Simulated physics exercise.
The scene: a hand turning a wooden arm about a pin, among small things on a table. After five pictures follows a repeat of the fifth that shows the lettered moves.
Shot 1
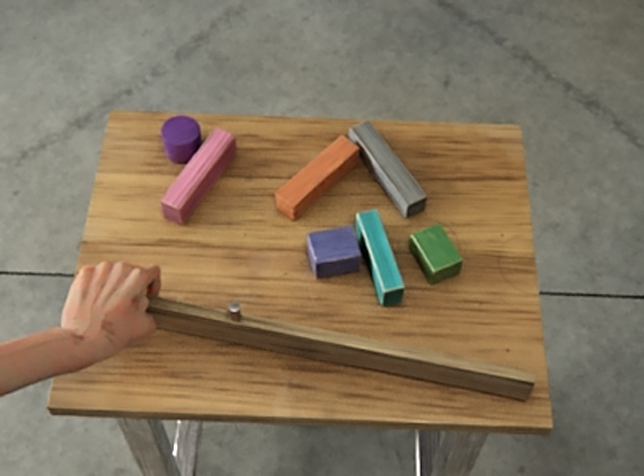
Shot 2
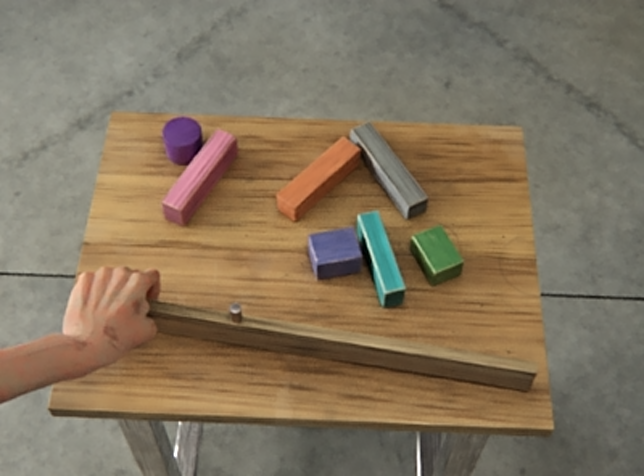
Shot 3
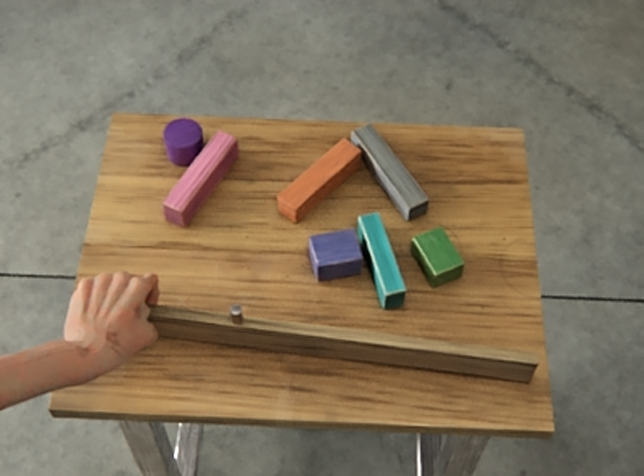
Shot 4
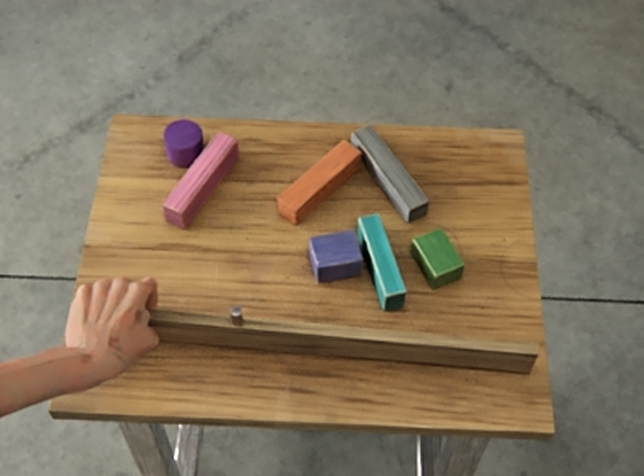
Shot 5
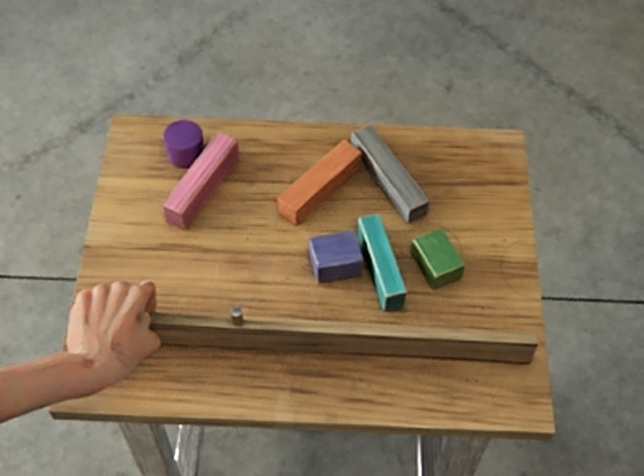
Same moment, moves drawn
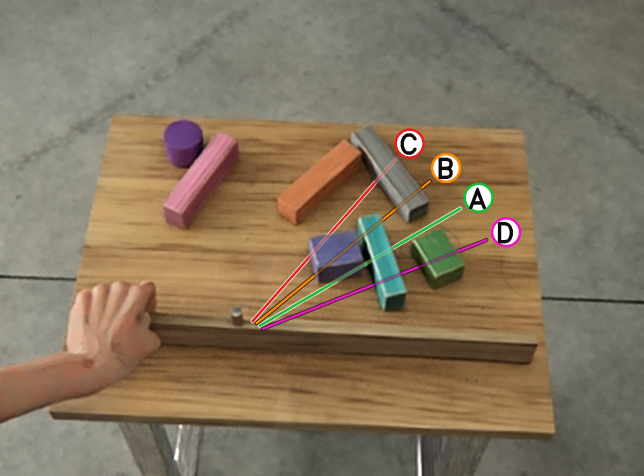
A long wooden arm, gripped at its left end by a hand, pivots slowly about a small pin on a wooden table seen from above, with a grey concrete floor around it. Beyond it lie a purple cylinder and pink stick at left, orange and grey bars touching near the top, and blue, turquoise and green pieces right of centre. The arm's right end swings steadily away from the near edge toward the blocks, the hand dips slightly, and the blocks stay put.
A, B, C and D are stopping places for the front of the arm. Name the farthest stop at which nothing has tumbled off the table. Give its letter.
Up to line B.
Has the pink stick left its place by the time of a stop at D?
By then, no.
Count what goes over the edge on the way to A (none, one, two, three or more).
The count is none.
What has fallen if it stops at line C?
The grey stick goes over.
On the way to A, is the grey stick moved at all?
By then, yes.
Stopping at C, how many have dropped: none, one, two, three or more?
In all, one.
On the copy, A at (365, 264); B at (348, 249); C at (328, 236); D at (378, 283).
On B. First, arm (386, 289); turquoise stick (380, 255); purple tin (185, 145).
Then, arm (367, 252); grey stick (376, 154); green block (408, 214).
Finally, arm (348, 233); grey stick (354, 126); orange bar (312, 173); nothing has fallen.
By contrast, A is safe but short; C drops the grey stick; D is safe but short.
